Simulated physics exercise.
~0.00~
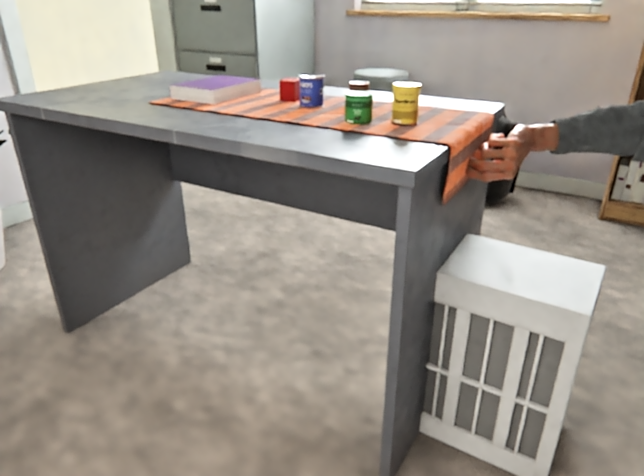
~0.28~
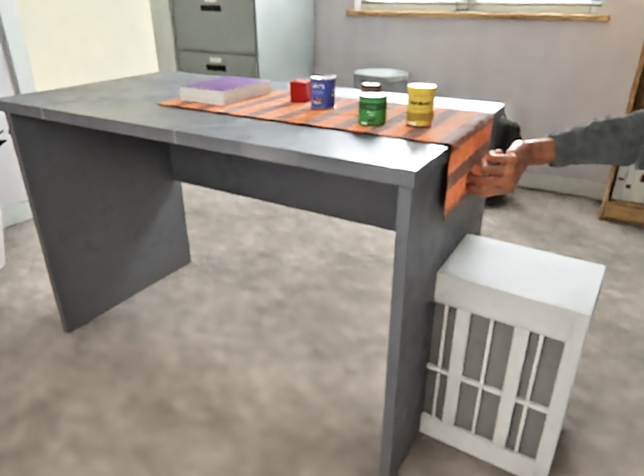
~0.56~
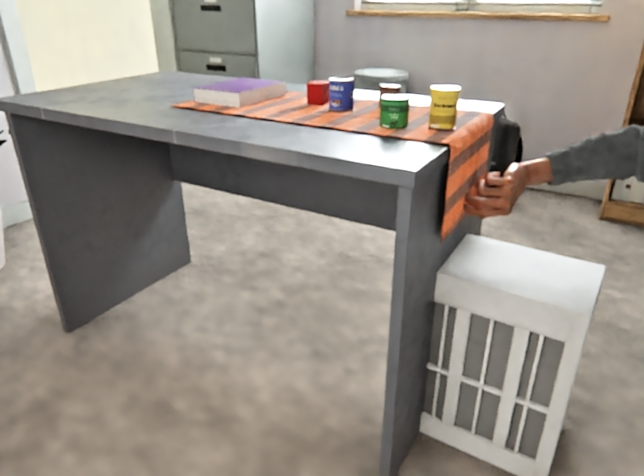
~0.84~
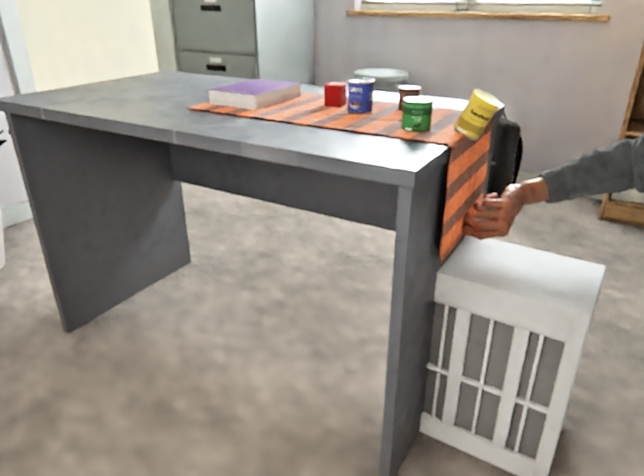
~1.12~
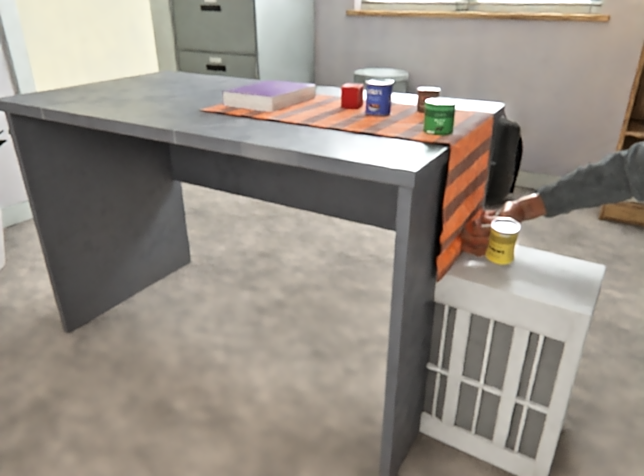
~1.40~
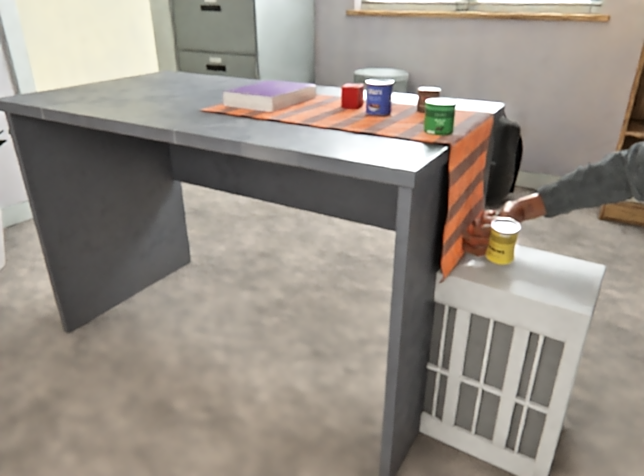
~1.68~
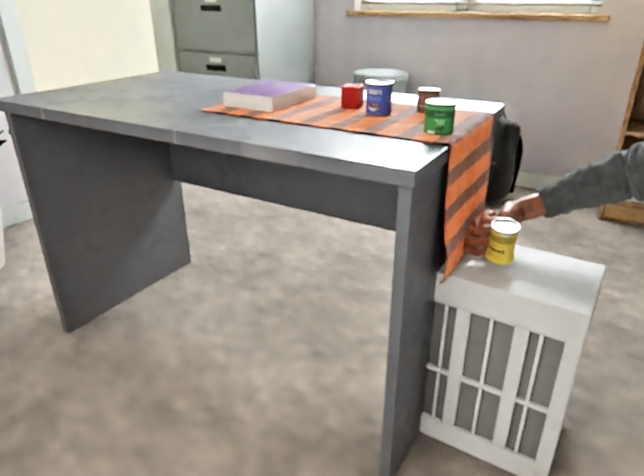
At the start, a hand at the right holds the hanging end of an orange striped tea towel on a gray desk, with a purple book, a red block, a brown pot and blue, green and yellow containers on it. The hand draws the cloth down, and everything on it rides to the right, still upright. As the hem nears the white crate below, the yellow can tips over the desk's edge. It drops onto the crate and rests there beside the hand. The cloth stops with its hem at the crate, and the other things stay on the desk.
